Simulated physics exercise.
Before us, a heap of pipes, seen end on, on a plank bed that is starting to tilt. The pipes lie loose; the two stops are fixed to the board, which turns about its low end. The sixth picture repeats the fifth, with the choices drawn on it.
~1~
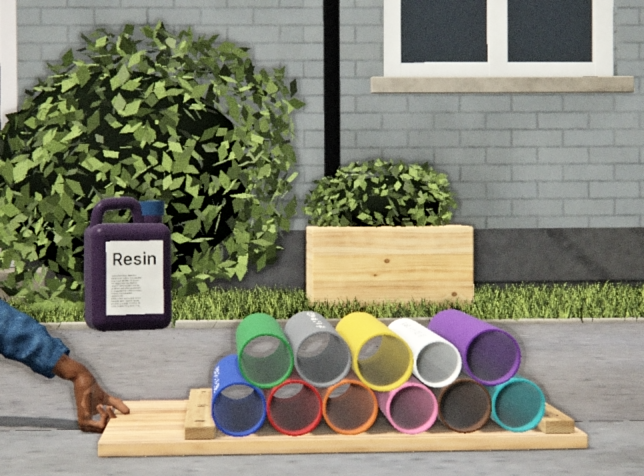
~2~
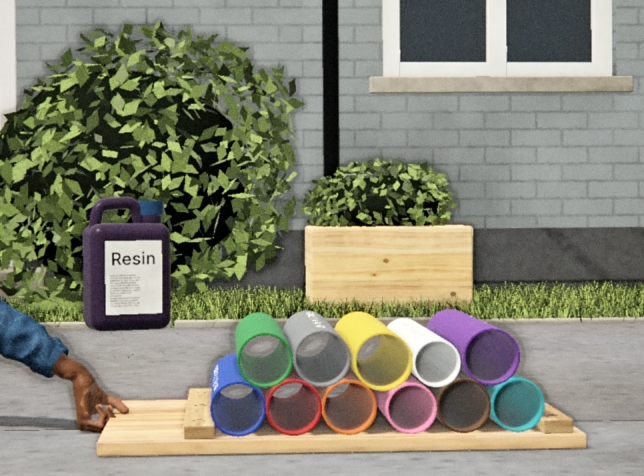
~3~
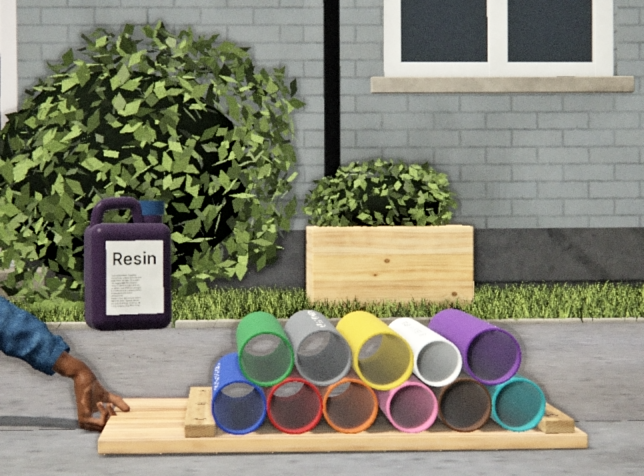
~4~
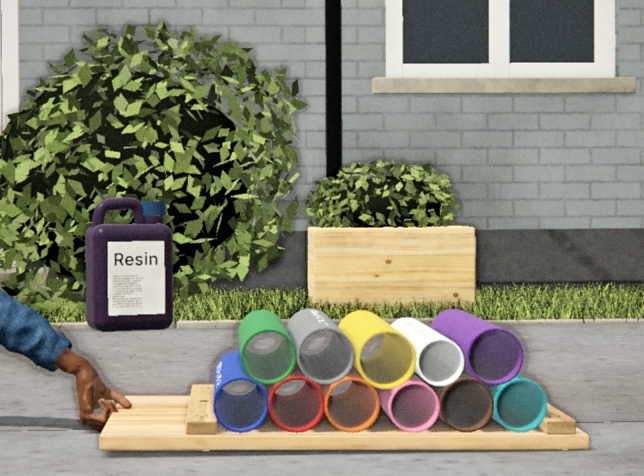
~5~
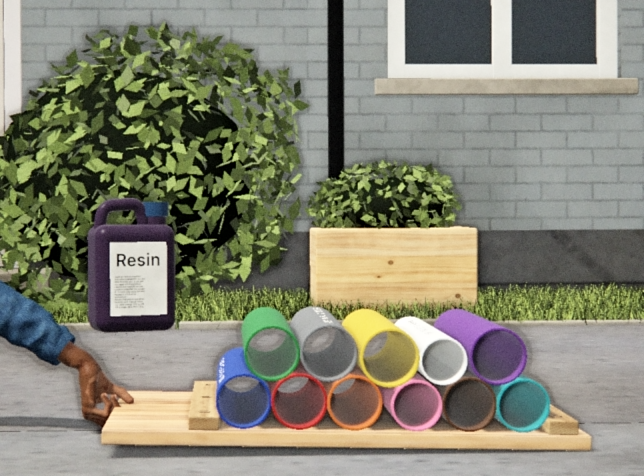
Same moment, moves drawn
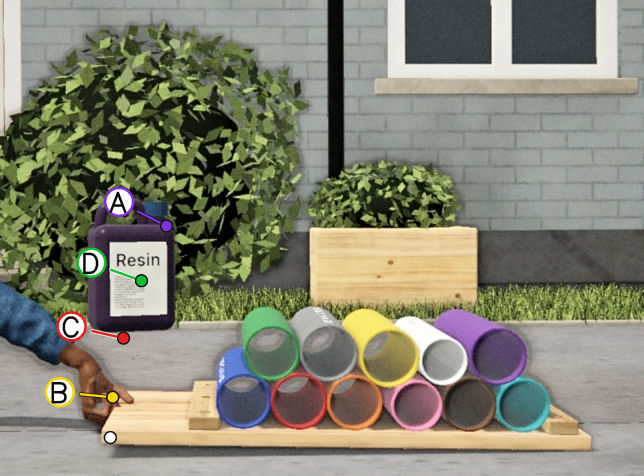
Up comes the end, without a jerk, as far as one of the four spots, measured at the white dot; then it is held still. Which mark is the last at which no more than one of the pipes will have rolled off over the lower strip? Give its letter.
Mark D is as high as it can go.
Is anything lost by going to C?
At C: No.
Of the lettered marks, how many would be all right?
Three of the four.
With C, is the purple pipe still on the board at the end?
The purple pipe: Yes.
On the marked copy, A at (166, 226); B at (113, 397); C at (123, 338); D at (141, 281); the white dot at (111, 437).
Taking D. A third of the way, board at 14°.
Two thirds of the way, board at 20°.
When it is over, board at 20°, none over the low batten.
As for the rest, A three over the low batten (yellow, purple, white); B none over the low batten; C none over the low batten.
